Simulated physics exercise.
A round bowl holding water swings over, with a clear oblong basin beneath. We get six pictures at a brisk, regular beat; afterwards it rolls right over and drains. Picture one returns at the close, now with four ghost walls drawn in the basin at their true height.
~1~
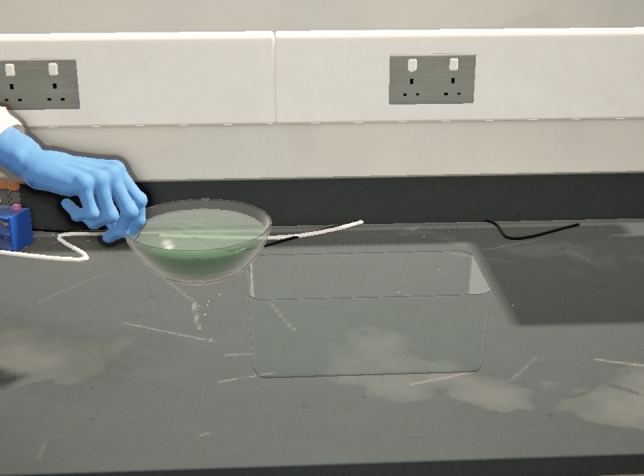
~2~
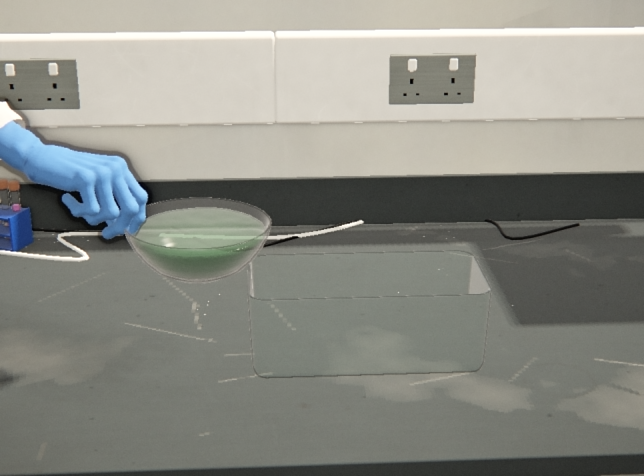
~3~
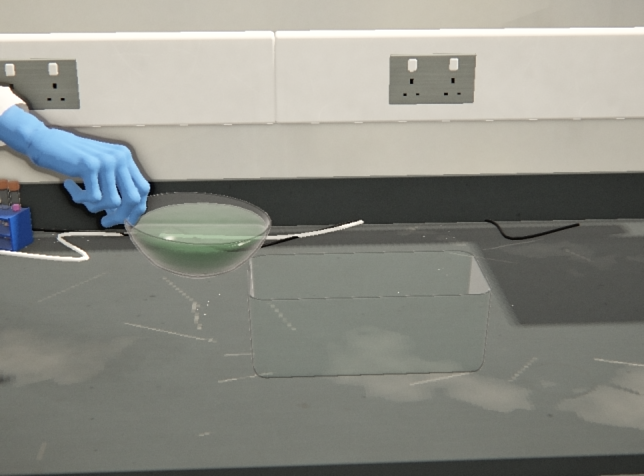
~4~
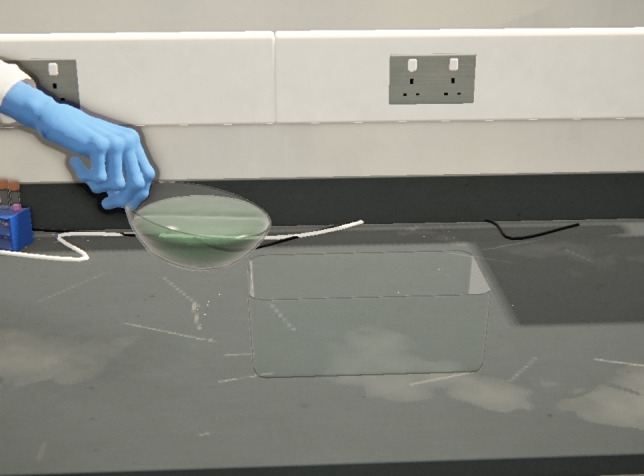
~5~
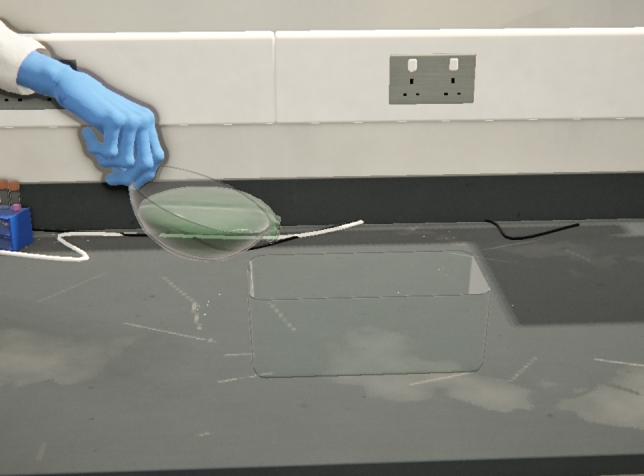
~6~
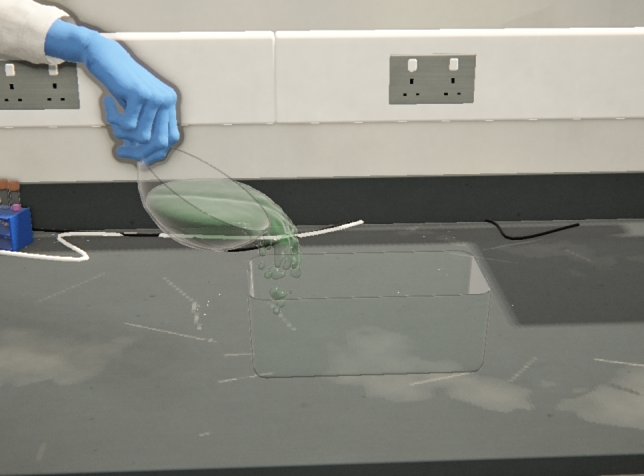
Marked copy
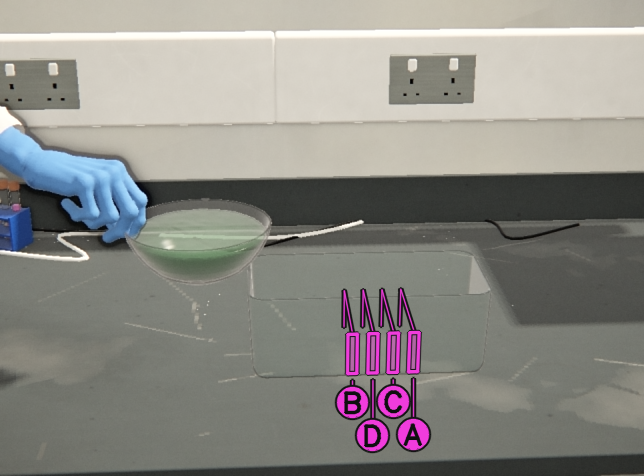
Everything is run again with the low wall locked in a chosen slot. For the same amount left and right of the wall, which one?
Use slot B.
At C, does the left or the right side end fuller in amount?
The left side.
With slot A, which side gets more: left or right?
More ends on the left.
In magenta, A at (413, 378); B at (352, 380); C at (393, 379); D at (372, 379).
Choosing A, about 93 % ends left of the wall and 6 % right of it.
Choosing B, about 53 % ends left of the wall and 45 % right of it.
Choosing C, about 94 % ends left of the wall and 4 % right of it.
Choosing D, about 92 % ends left of the wall and 5 % right of it; 3 % is lost outside.
